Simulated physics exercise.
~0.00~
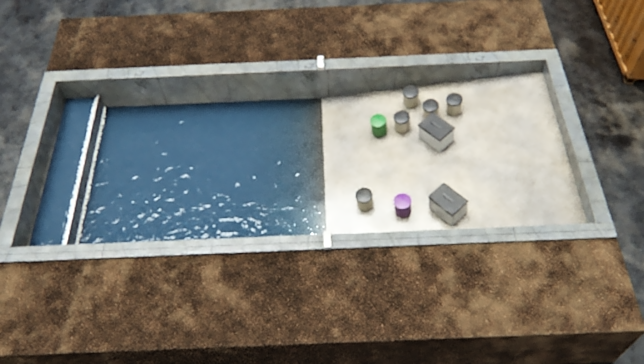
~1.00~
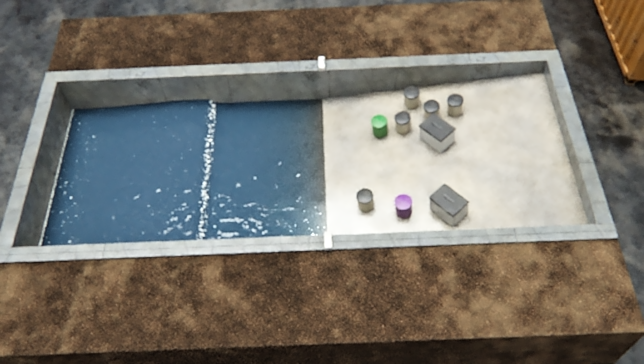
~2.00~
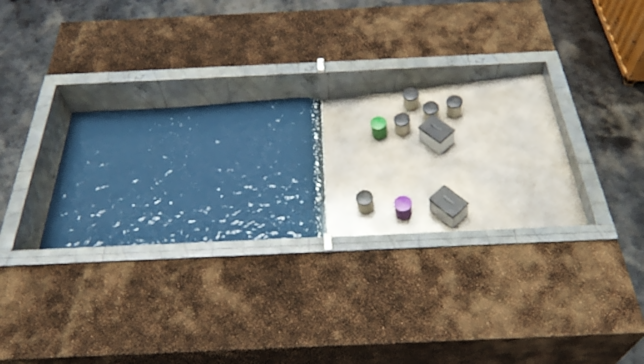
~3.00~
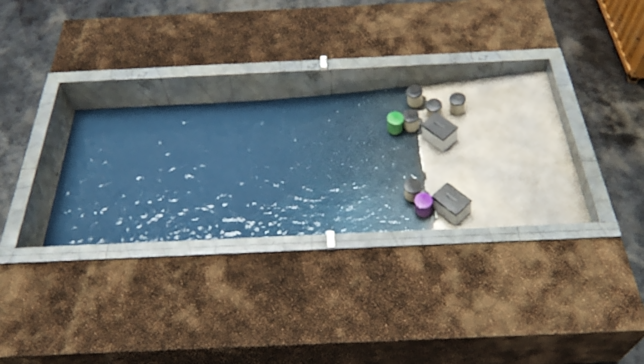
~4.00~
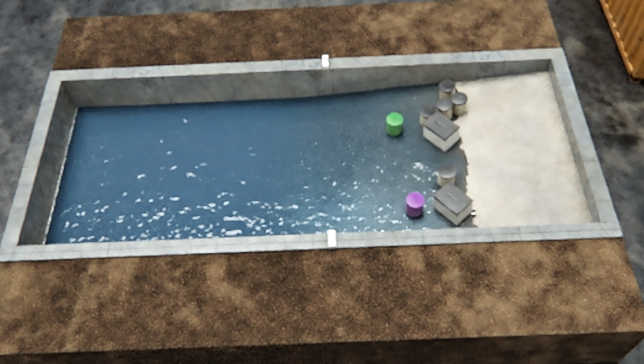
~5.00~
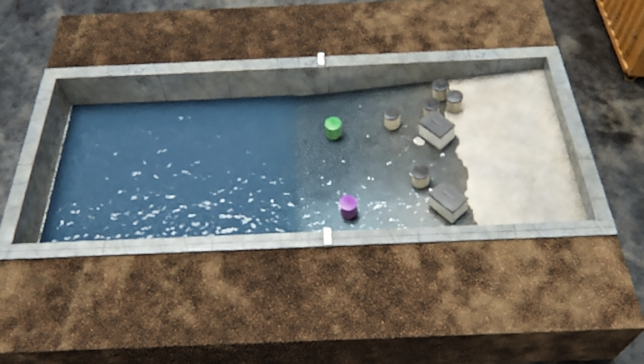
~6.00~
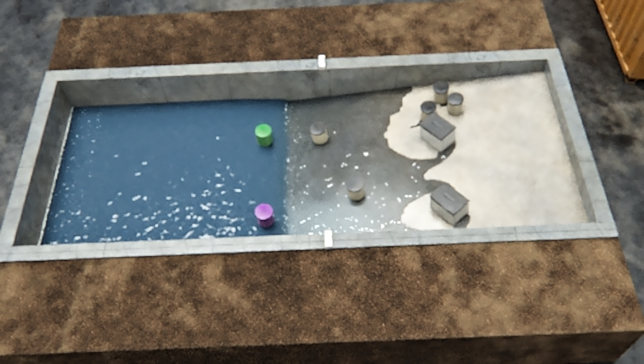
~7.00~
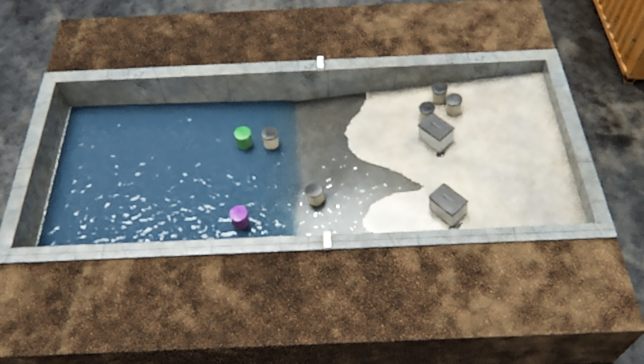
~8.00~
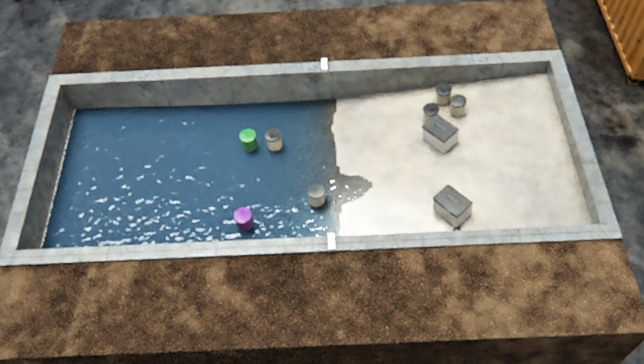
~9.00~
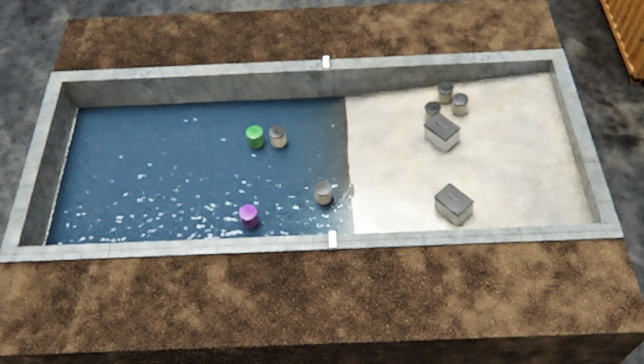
Blue water rushes rightward through a walled concrete basin, seen from above at a slight sway, towards a pale slope holding a green pail near the back, a purple pail near the front, several grey pails and two grey chests. It crosses the white marks on the walls, climbs around the items and nudges the pails up the slope. The water then drains back left, carrying the green pail, the purple pail and two grey ones past the marks. The chests and three grey pails stay on the slope, while the four carried pails float in the water, drifting slightly right.
